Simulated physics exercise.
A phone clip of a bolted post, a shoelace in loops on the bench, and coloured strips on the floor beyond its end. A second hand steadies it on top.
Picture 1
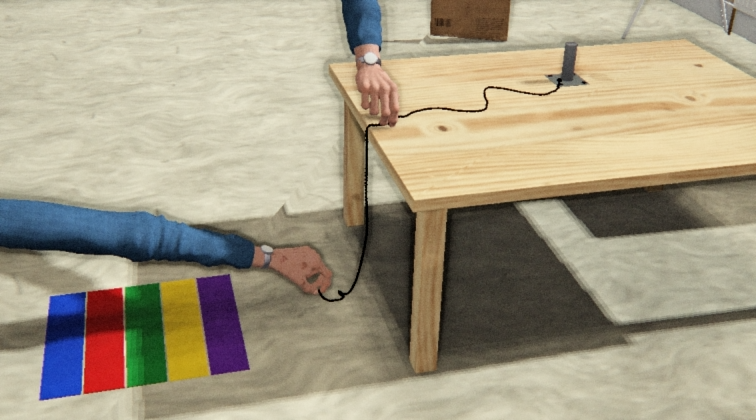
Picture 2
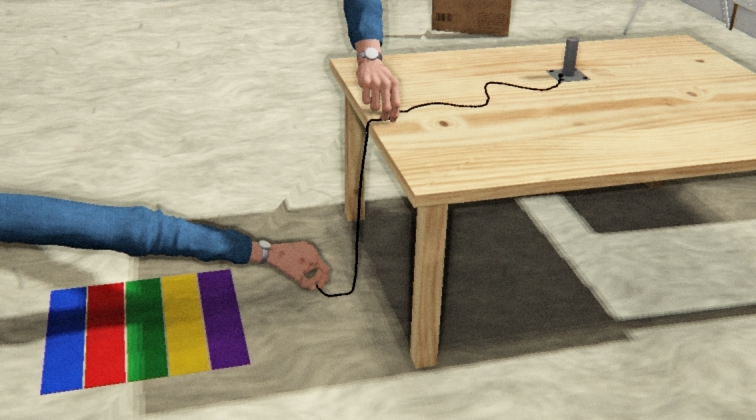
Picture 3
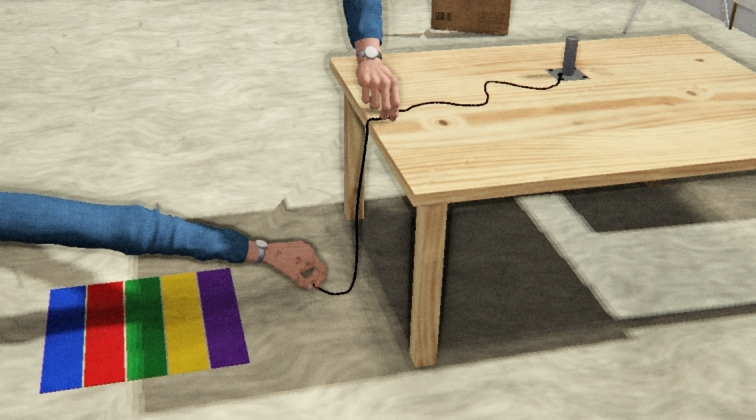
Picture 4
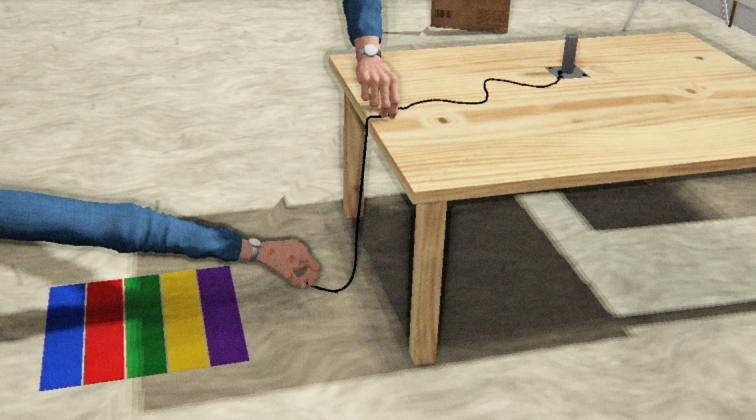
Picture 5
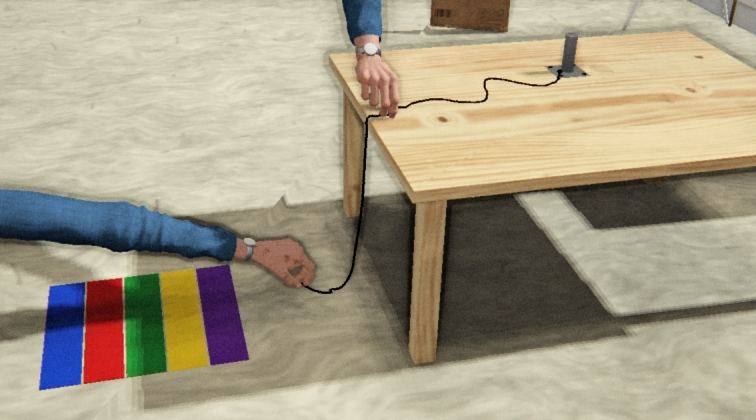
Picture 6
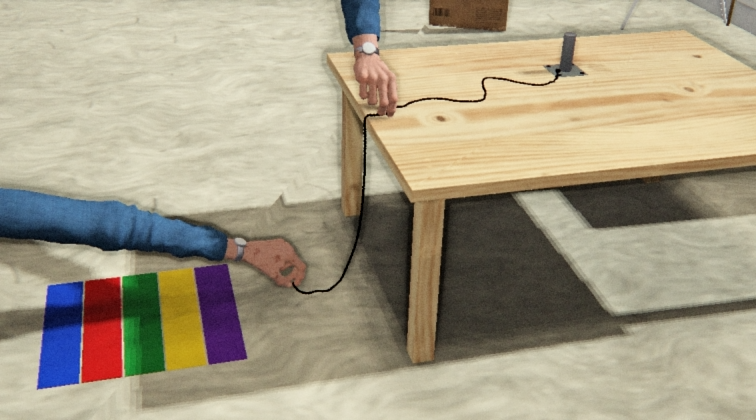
Beside a wooden table, one hand drawing the end of a dark cord slightly left near coloured strips, another resting on the tabletop.
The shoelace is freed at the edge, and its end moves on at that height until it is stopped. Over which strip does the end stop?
The red one.
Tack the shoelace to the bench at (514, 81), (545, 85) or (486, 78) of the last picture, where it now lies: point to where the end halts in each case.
In that order: (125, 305), (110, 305) and (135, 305).
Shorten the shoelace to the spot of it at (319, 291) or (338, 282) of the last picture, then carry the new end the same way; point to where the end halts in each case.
Near (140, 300) and (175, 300).
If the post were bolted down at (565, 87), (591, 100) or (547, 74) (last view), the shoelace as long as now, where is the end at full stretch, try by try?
The places are (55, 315), (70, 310) and (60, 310).
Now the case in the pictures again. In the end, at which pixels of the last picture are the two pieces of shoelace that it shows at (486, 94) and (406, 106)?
The first at (432, 94), the second at (341, 124).
Early on, end near (167, 299); over yellow.
Midway, end near (121, 305); over green.
At the end of the slack, end near (93, 308); over red. It halts on the red strip.
